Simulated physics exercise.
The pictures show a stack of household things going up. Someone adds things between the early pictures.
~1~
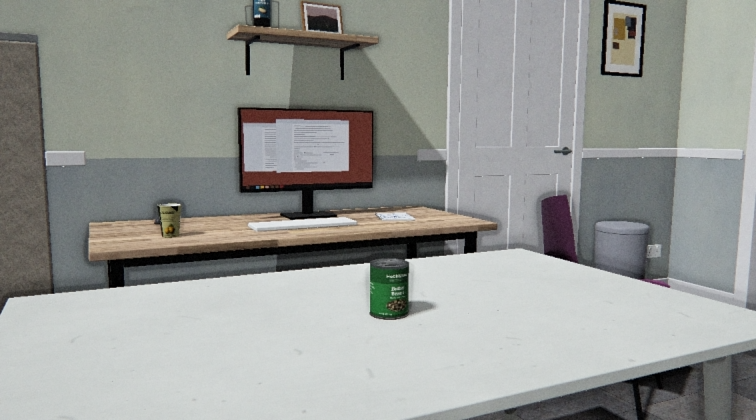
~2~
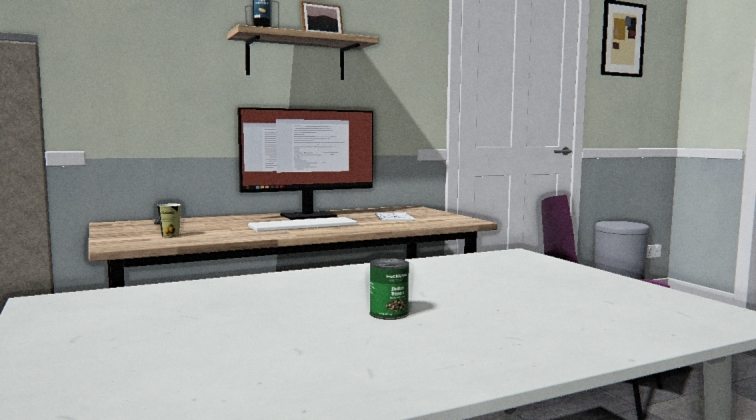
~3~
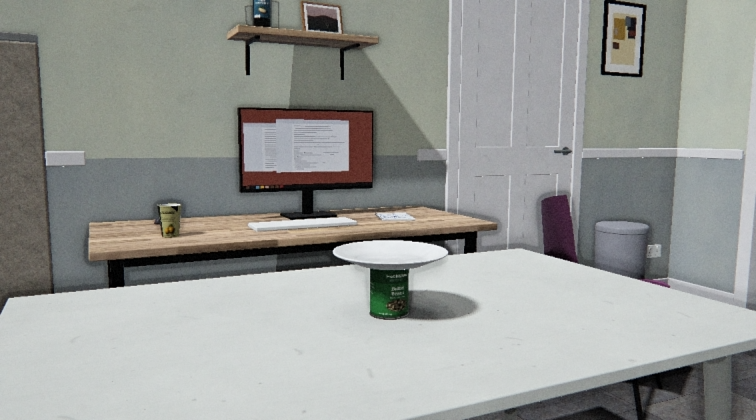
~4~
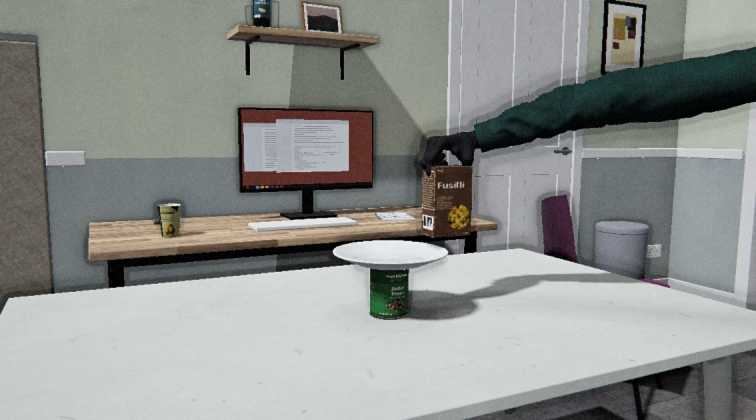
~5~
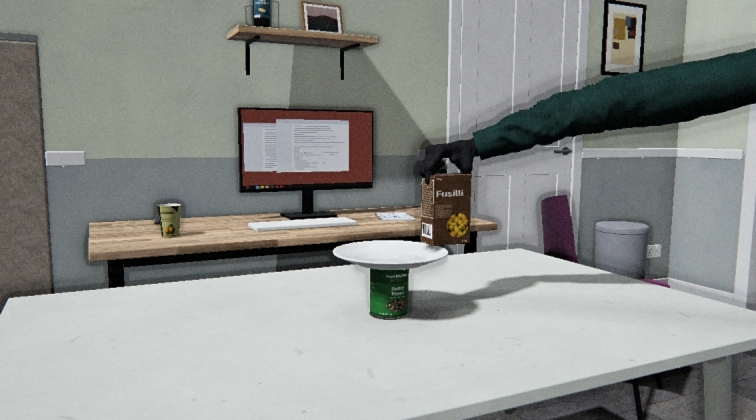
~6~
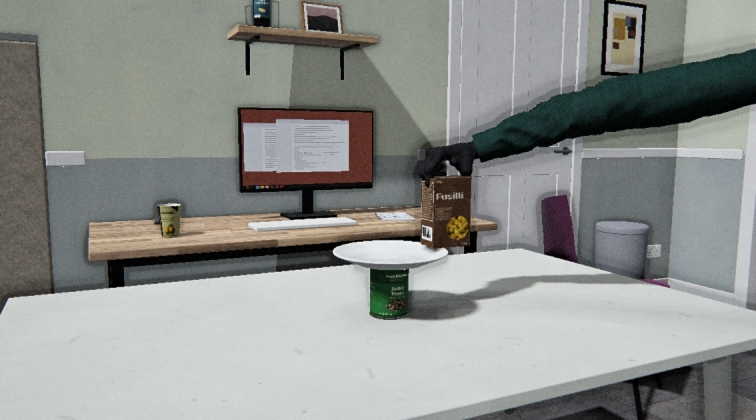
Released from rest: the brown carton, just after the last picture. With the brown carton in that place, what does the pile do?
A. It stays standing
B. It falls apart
B, it falls apart.
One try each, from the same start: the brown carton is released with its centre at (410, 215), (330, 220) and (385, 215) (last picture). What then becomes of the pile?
Stays standing; collapses; stays standing.
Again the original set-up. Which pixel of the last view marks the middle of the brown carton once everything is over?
Roughly pixel (477, 281) in the last picture.
Then, 0.30 s past the last view, brown carton now fallen.
Then, 0.40 s past the last view, things are still on the move.
Then, 0.50 s past the last view, as before.
Finally, fallen, brown carton; the other 2 still in place. Final places as the last picture's camera would see them, brown carton near (477, 281). The pile gives way.
